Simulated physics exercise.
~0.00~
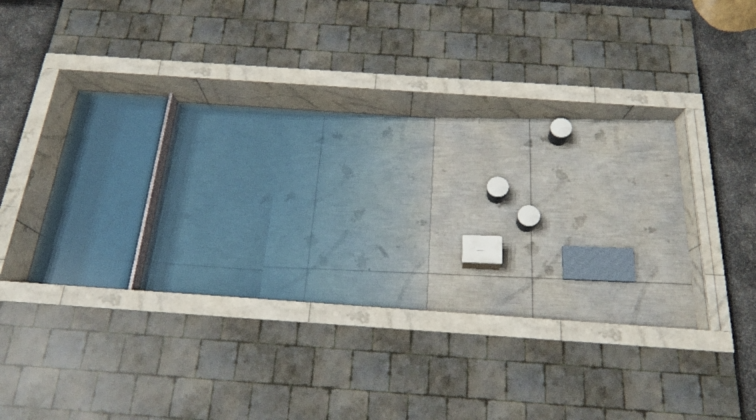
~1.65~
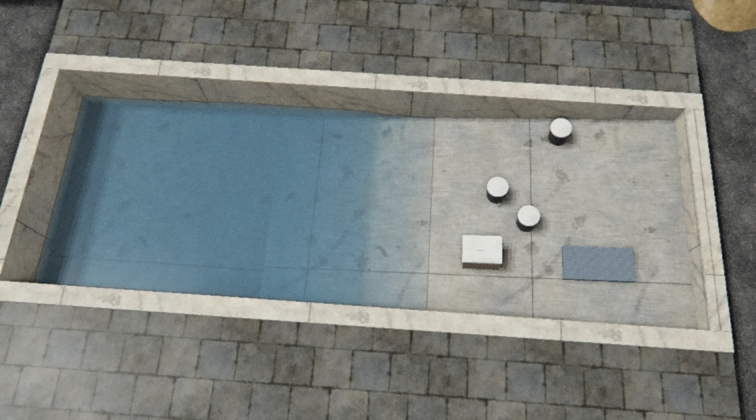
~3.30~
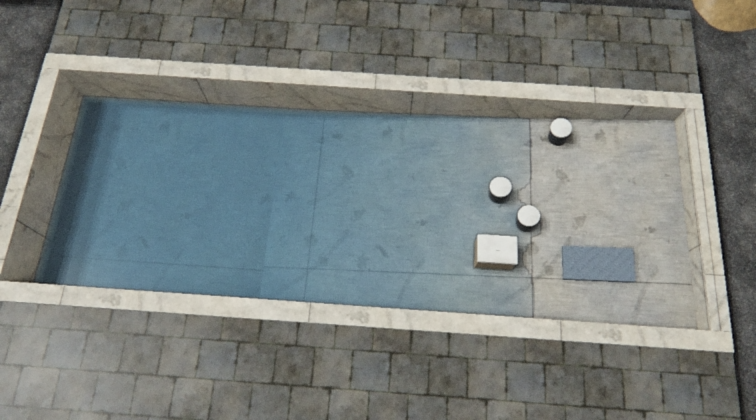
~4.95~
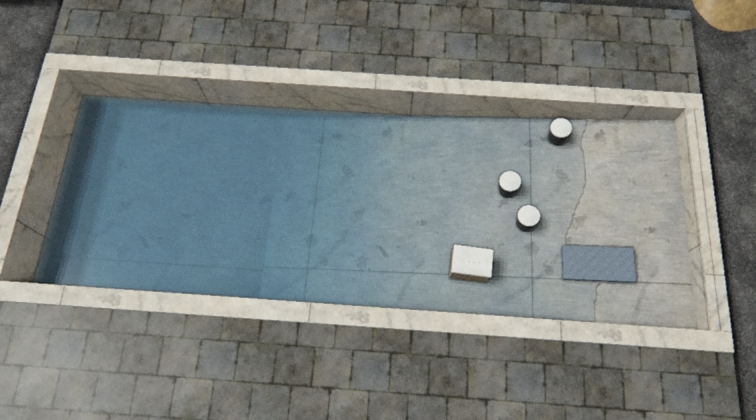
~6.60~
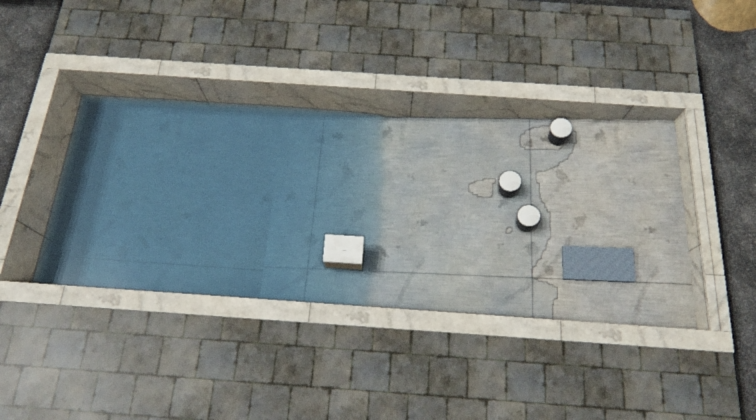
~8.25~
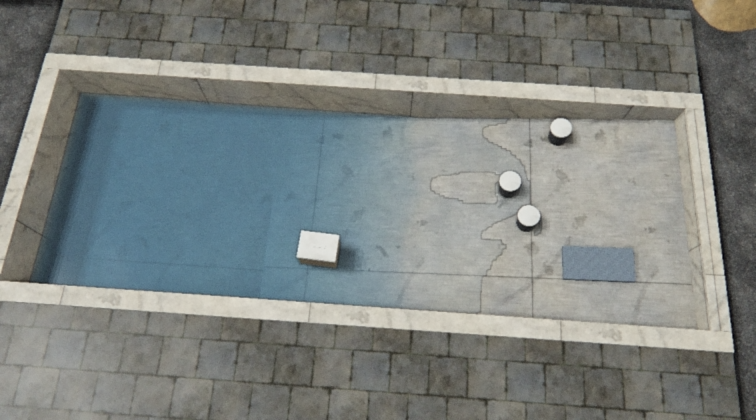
A long stone-edged pool held blue water at its left end until the thin barrier vanished and a wave spread right, nudging one round block and floating the white box, which drifted left as the water drew back, while the other round blocks stayed put.
